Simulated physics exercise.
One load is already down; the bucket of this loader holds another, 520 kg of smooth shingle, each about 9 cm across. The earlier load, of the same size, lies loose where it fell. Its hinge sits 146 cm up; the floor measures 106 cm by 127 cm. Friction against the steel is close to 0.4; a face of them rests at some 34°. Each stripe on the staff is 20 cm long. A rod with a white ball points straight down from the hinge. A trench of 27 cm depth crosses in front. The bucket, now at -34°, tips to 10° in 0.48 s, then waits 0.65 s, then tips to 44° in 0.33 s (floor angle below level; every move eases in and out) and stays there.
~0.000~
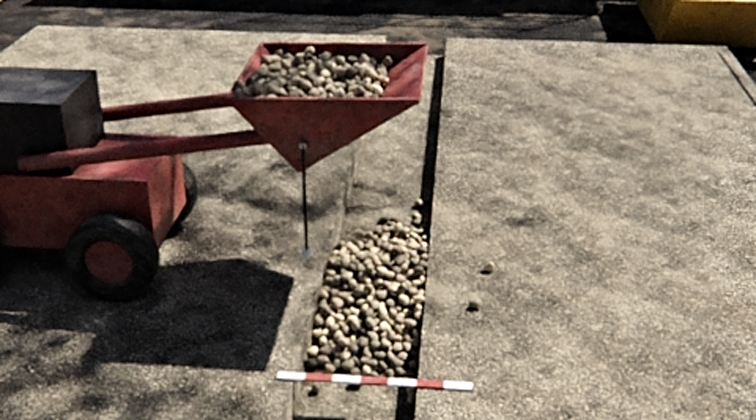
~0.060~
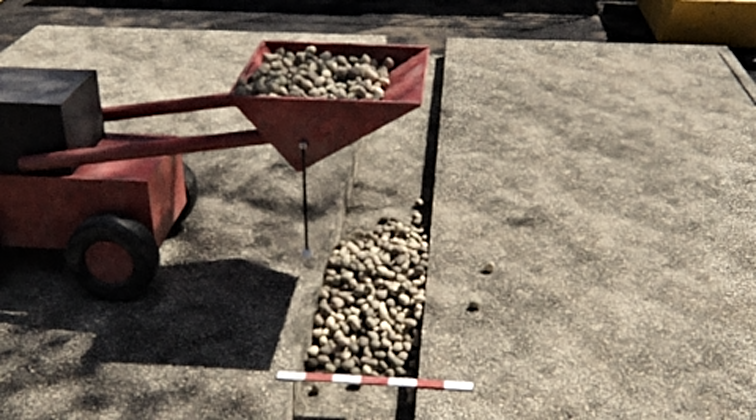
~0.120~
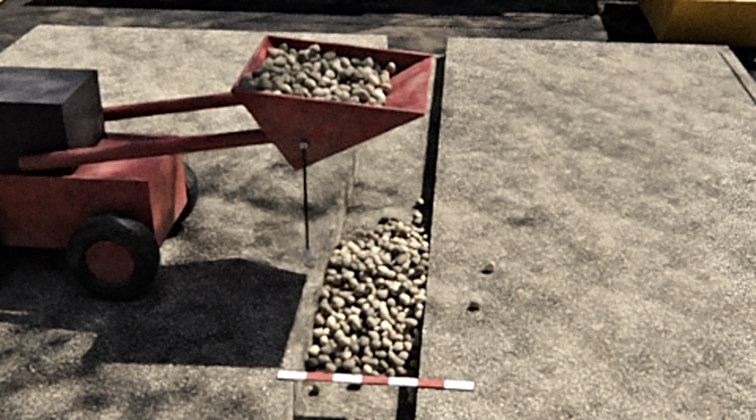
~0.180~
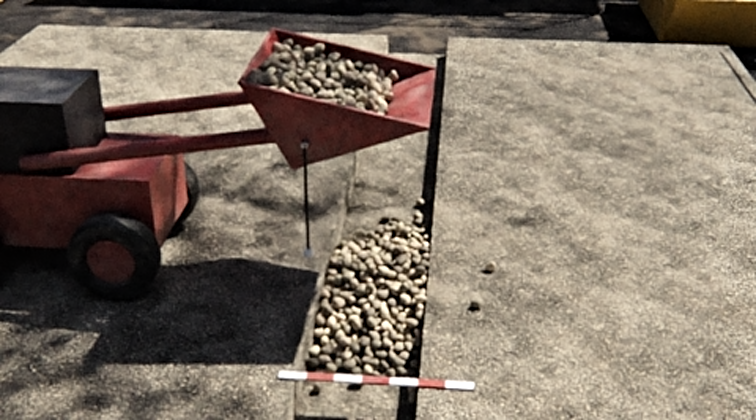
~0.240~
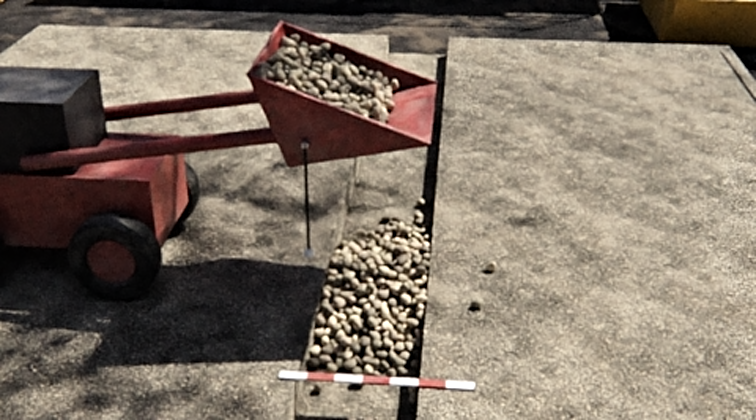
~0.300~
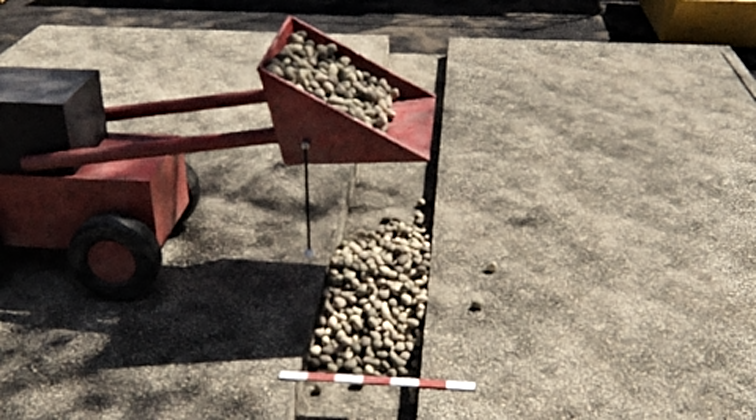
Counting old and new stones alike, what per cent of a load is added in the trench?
Some 28 per cent is added.
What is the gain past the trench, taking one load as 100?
Near 70 parts in a hundred.
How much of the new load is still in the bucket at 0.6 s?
It holds some 100 per cent.
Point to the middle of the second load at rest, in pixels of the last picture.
Near (461, 269).
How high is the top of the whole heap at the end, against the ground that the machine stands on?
Some 26 cm above that level.
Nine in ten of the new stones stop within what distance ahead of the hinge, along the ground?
Roughly 170 cm ahead of it.
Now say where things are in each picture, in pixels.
The first picture shows lip at (419, 101), floor tilted -34°, highest stones at (329, 66). The earlier load is highest near (414, 274), 3 cm above ground level, 100 % in the trench.
In the second picture, the bucket is at -32°, its lip at (421, 105); the top of the load is at (319, 64); the stones move at 0.2 m/s on average.
The third picture shows lip at (425, 114), floor tilted -27°, highest stones at (290, 61); the stones move at 0.5 m/s on average.
The fourth picture shows lip at (428, 128), floor tilted -20°, highest stones at (284, 53); the stones move at 0.6 m/s on average.
In the fifth picture, the bucket is at -12°, its lip at (430, 145); the top of the load is at (288, 48); the stones move at 0.7 m/s on average.
In the sixth picture, the bucket is at -4°, its lip at (429, 161); the top of the load is at (295, 45); the stones move at 0.7 m/s on average.
After 0.4 s the floor is at 7°; in per cent of one load, 100 in the bucket, 100 in the trench; the foremost stones are at (440, 268).
After 0.6 s the floor is at 10°; in per cent of one load, 100 in the bucket, 100 in the trench; the foremost stones are at (440, 275).
After 1.9 s the floor is at 44°; in per cent of one load, 13 in the bucket, 137 in the trench, 49 past the trench; the foremost stones are at (570, 275).
After 4.7 s the floor is at 44°; in per cent of one load, 0 in the bucket, 128 in the trench, 72 past the trench; the foremost stones are at (616, 259). Net gain in the trench, 28.
